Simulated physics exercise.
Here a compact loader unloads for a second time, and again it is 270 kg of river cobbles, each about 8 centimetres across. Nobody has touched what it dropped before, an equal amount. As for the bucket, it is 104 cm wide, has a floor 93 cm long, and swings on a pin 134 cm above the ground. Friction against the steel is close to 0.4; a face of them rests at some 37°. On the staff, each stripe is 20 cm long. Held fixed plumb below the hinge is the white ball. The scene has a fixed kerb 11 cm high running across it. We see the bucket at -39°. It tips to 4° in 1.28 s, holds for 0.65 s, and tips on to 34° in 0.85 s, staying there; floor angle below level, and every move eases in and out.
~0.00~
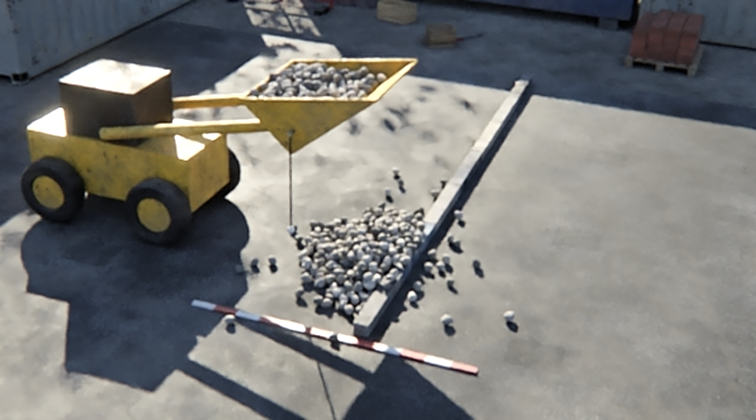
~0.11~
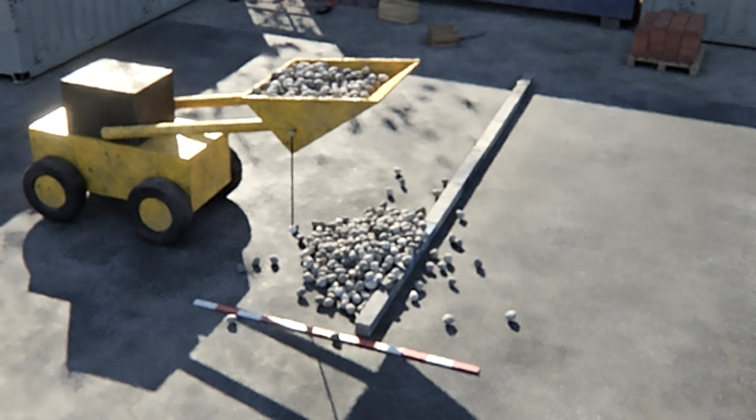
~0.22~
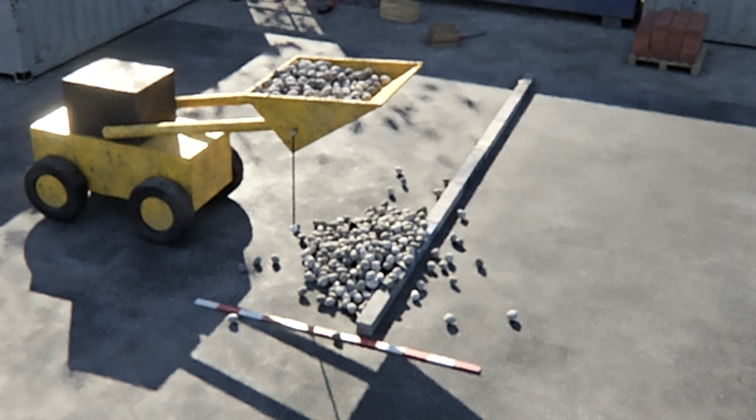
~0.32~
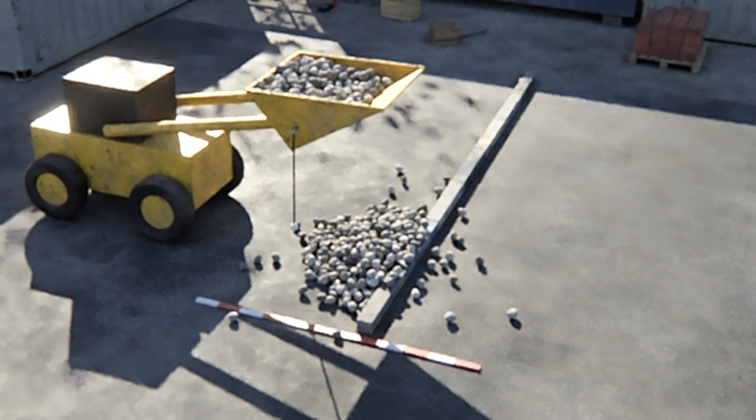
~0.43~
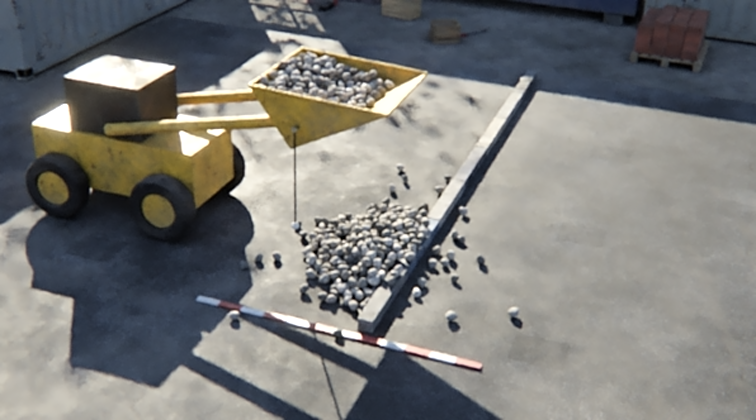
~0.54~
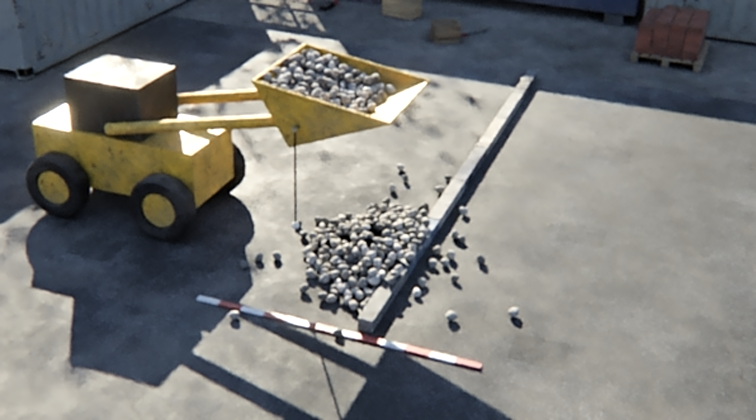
A yellow loader held its bucket of grey stones above a loose pile lying against a kerb, and the bucket slowly tilted its front lip downward while the pile below stayed still.
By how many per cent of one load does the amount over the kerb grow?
It grows by about 88 per cent of one load.
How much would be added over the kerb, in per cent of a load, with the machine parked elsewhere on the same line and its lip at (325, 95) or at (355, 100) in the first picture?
Some 20 percent, and then 70 percent.
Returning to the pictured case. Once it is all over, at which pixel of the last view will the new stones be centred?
(454, 263).
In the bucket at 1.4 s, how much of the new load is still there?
About 100 per cent is held.
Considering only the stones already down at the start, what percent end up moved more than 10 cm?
5 %.
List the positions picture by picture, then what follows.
In the first frame, the bucket is at -39°, its lip at (376, 101); the top of the load is at (352, 77). The earlier load is highest near (369, 241), 23 cm above ground level, 97 % on this side of the kerb, 3 % over the kerb.
The second frame shows lip at (378, 102), floor tilted -38°, highest stones at (342, 76); the stones move at 0.1 m/s on average.
The third frame shows lip at (381, 105), floor tilted -36°, highest stones at (320, 71); the stones move at 0.1 m/s on average.
The fourth frame shows lip at (384, 110), floor tilted -32°, highest stones at (306, 66); the stones move at 0.1 m/s on average.
In the fifth frame, the bucket is at -28°, its lip at (387, 116); the top of the load is at (305, 61); the stones move at 0.2 m/s on average.
The sixth frame shows lip at (389, 124), floor tilted -22°, highest stones at (307, 58); the stones move at 0.2 m/s on average.
After 1.0 s the floor is at -3°; in per cent of one load, 100 in the bucket, 97 on this side of the kerb, 3 over the kerb; the foremost stones are at (464, 268).
After 1.4 s the floor is at 4°; in per cent of one load, 100 in the bucket, 97 on this side of the kerb, 3 over the kerb; the foremost stones are at (464, 268).
After 3.2 s the floor is at 34°; in per cent of one load, 18 in the bucket, 135 on this side of the kerb, 47 over the kerb; the foremost stones are at (497, 296).
After 5.8 s the floor is at 34°; in per cent of one load, 0 in the bucket, 108 on this side of the kerb, 92 over the kerb; the foremost stones are at (593, 292). Net gain over the kerb, 88.
